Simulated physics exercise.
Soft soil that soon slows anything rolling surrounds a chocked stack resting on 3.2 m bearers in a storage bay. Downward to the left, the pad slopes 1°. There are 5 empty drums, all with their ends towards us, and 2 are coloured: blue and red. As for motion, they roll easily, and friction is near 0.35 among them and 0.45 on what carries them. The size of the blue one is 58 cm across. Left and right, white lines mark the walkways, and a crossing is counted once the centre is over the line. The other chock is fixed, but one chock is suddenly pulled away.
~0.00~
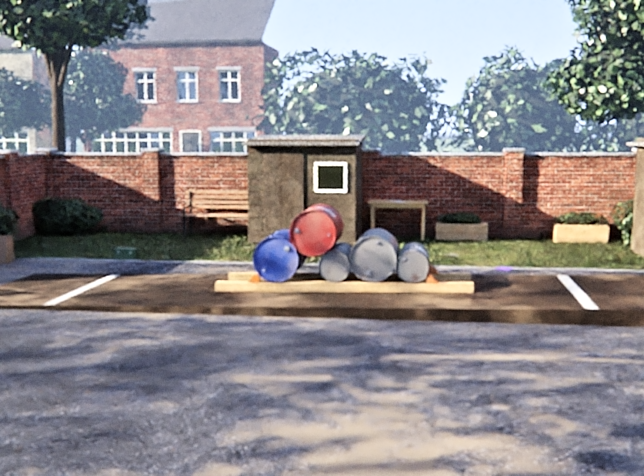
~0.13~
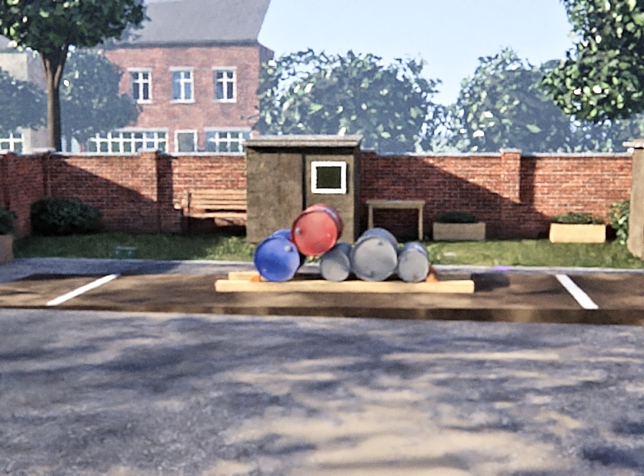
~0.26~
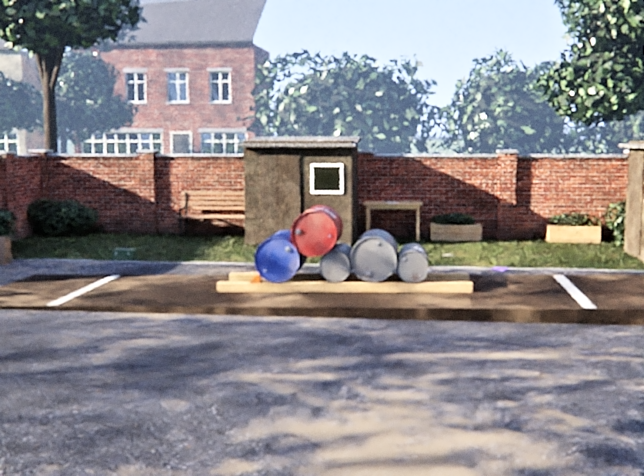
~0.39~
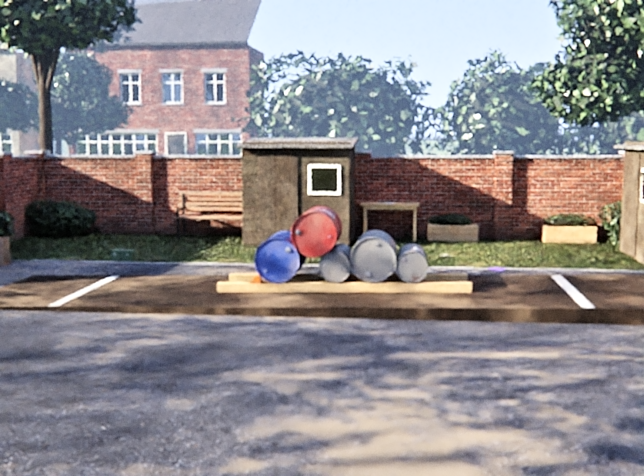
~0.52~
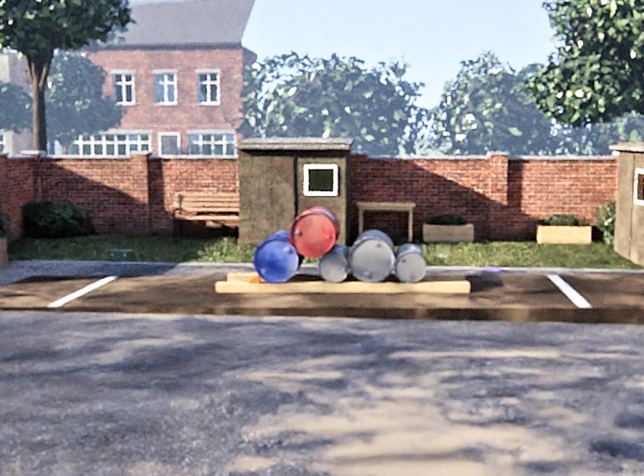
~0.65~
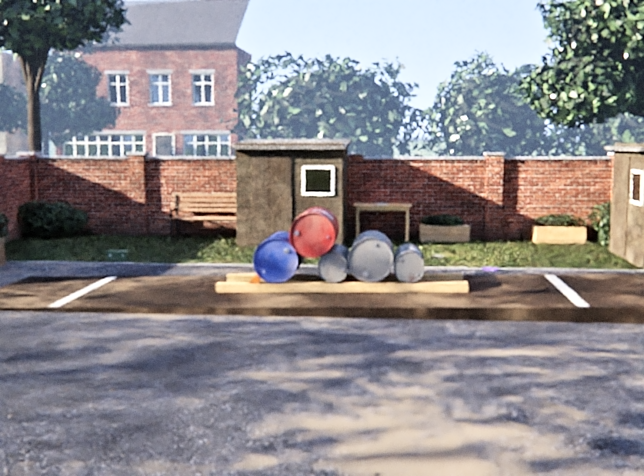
The footage shows a red drum resting on a bottom row of one blue and three grey drums in front of a brick wall as the view drifts slightly; the right orange chock is pulled away, and the drums barely move.
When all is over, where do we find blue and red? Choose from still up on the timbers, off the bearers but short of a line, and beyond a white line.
The blue drum finishes still up on the timbers, the red finishes still up on the timbers.
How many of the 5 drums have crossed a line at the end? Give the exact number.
0 in total.
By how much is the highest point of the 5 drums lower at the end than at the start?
Some 0 centimetres.
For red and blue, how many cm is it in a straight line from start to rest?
The red one shifts some 0 and the blue one roughly 0.
By 1.0 s, blue is on the bearers, 80 cm from the bearers' left end; red is up on others, 125 cm from the bearers' left end; 0 over a line so far.
Finally (1.4 s), blue is on the bearers, 80 cm from the bearers' left end; red is up on others, 125 cm from the bearers' left end; 0 over a line so far.
